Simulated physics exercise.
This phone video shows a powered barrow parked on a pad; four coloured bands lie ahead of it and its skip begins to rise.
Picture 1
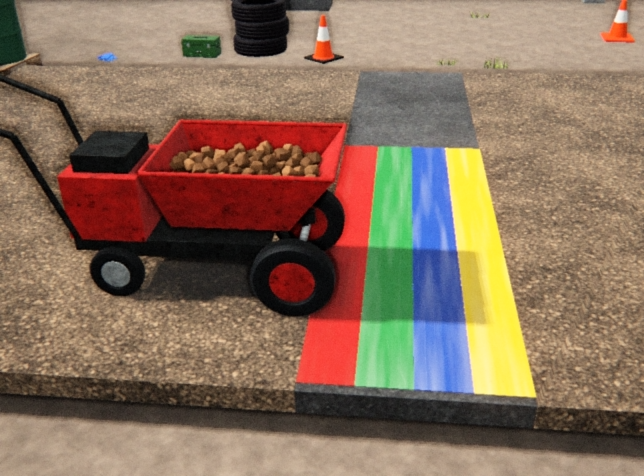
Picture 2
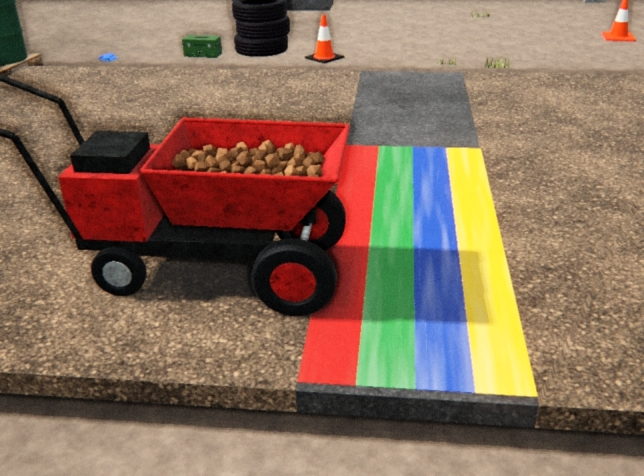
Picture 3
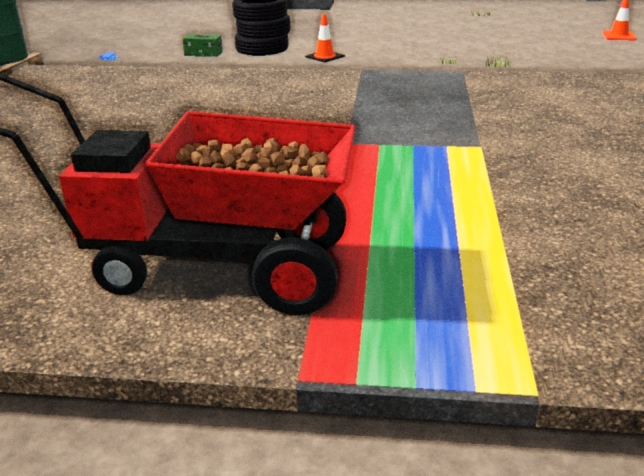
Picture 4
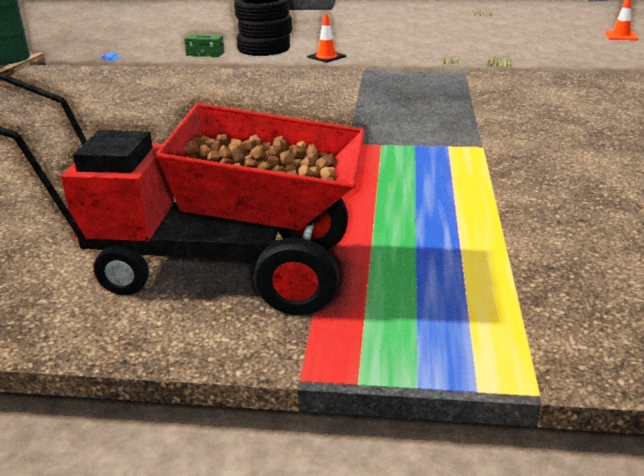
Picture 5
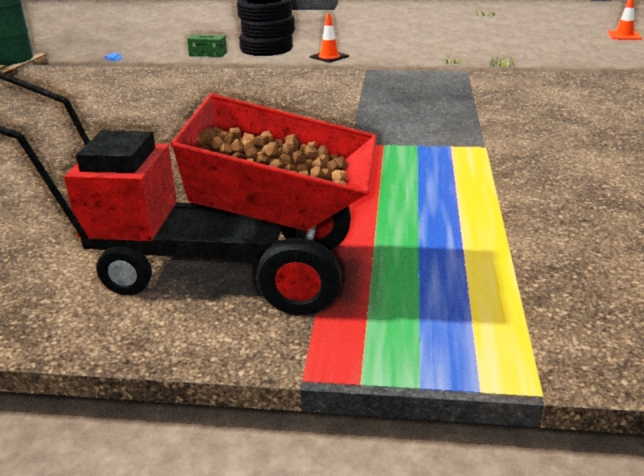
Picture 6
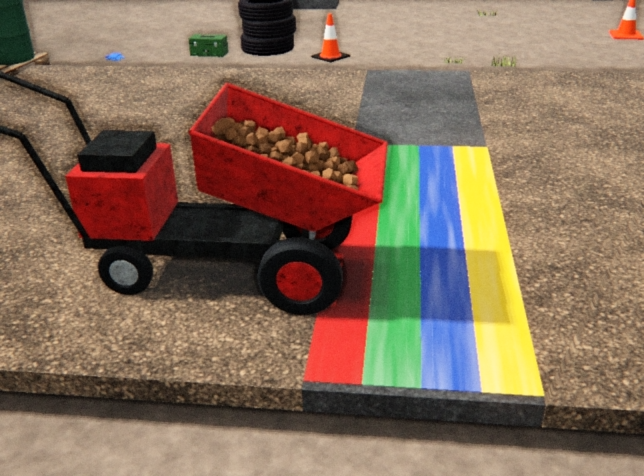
To begin with, a red powered barrow loaded with brown clods stands level on a rough pad, beside red, green, blue and yellow bands to its right. Its skip then tilts gradually, the rear rising and the front lip dipping rightward, until it slopes clearly with the clods still inside.
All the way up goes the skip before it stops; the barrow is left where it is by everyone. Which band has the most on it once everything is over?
Blue.
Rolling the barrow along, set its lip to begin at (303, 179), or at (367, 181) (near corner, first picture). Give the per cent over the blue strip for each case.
30 % and 10 %.
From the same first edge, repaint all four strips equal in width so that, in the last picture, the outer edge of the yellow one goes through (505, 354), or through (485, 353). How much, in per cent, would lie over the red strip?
Near 0 % and 0 %.
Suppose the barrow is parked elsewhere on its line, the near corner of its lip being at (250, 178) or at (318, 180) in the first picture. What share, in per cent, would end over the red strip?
10 and 0 in a hundred, in that order.
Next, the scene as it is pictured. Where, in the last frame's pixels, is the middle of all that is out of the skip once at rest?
Once nothing moves, the middle sits near (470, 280).
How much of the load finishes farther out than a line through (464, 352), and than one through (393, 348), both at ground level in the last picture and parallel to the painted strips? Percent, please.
That's 50 per cent for the first and 70 per cent for the second.
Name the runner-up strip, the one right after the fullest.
Next in line comes the strip in yellow.
Just after the last frame, skip tipped steeply; every one in the skip.
A moment on, skip tipped right over; roughly two thirds in the skip; roughly a quarter over the blue strip; just a few over the yellow strip.
Further on, skip tipped right over; roughly a quarter in the skip; just a few over the green strip; roughly a third over the blue strip; roughly a quarter over the yellow strip; about a tenth off the paint.
When it is over, skip tipped right over; roughly a quarter in the skip; not one over the red strip; just a few over the green strip; roughly a third over the blue strip; roughly a quarter over the yellow strip; about a tenth off the paint.
